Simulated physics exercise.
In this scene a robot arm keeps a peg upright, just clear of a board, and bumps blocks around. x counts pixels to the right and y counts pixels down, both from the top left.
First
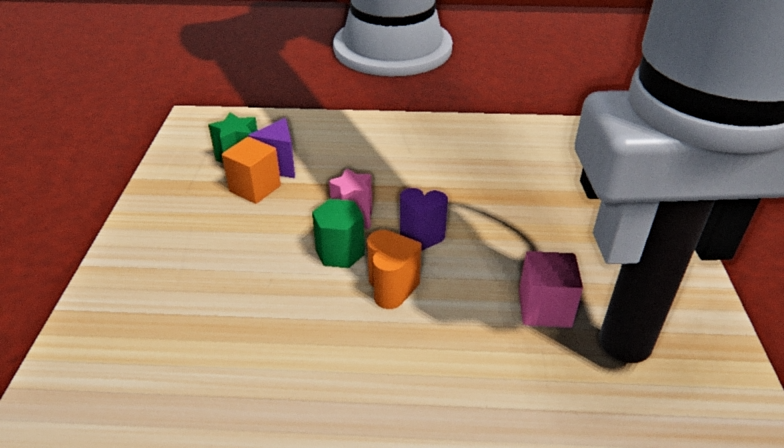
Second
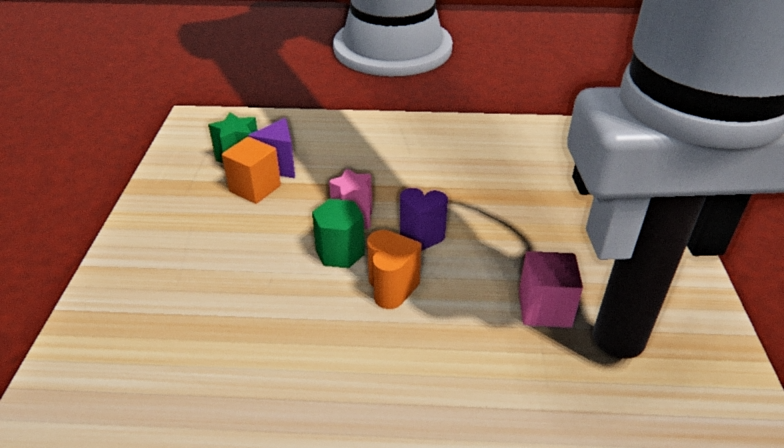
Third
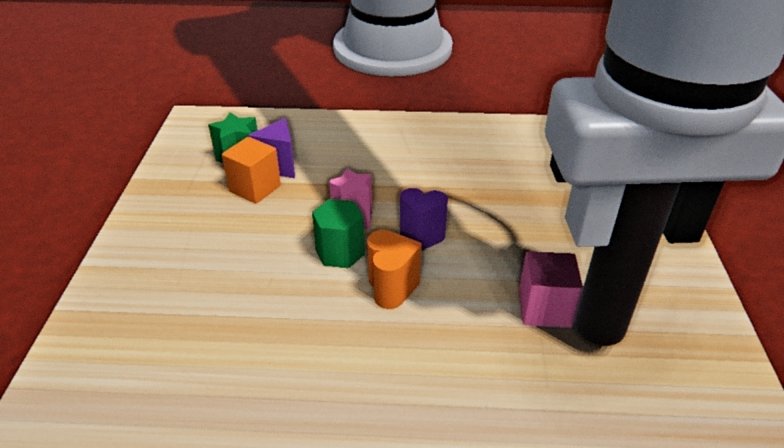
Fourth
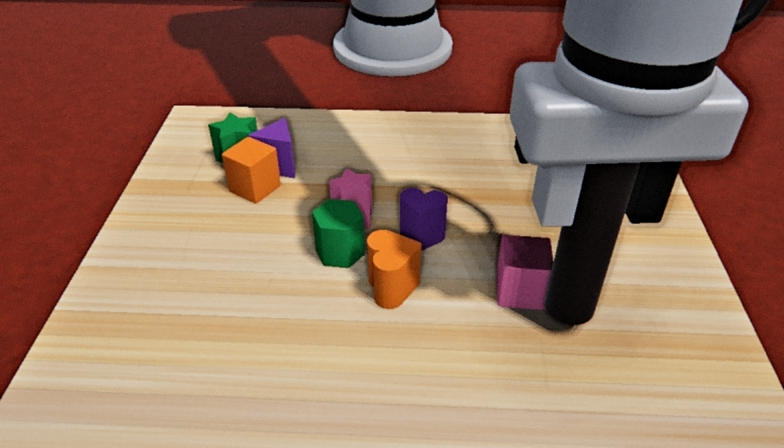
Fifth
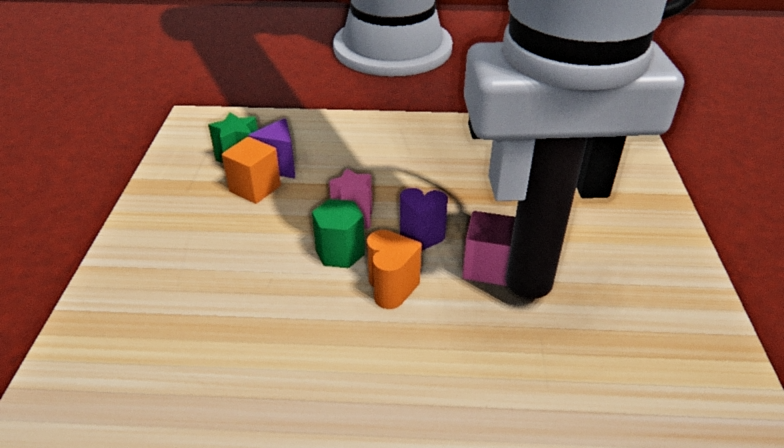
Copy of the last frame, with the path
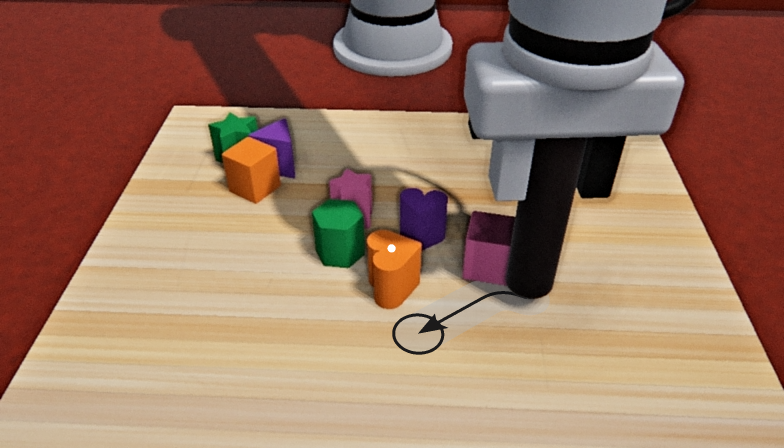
In the video, a robot arm with a black peg moves left and slightly away over a wooden board, meets a pink block and pushes it toward the purple heart block, while the other colored blocks stay still.
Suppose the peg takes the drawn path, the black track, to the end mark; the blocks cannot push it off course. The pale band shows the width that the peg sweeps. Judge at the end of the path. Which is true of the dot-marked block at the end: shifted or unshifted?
The block stays on its spot.
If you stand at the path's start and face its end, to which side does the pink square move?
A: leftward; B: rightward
B - rightward.
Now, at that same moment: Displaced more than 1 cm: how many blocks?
The answer is a single block.
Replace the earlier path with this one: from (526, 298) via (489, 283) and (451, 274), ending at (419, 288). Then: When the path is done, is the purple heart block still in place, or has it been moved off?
By then it is displaced.
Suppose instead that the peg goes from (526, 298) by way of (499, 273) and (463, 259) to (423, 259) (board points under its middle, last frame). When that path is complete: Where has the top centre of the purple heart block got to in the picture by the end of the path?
The spot you're after is about (394, 180) in the image.
The line goes from (526, 298) through (486, 296) and (453, 314) to (418, 334); the dot is on the orange heart block.
On the path given first. Halfway along, peg (471, 290); pink square (476, 220), turned 30° clockwise.
At the end, peg (419, 318); orange heart block unmoved; pink square (476, 220), turned 30° clockwise.
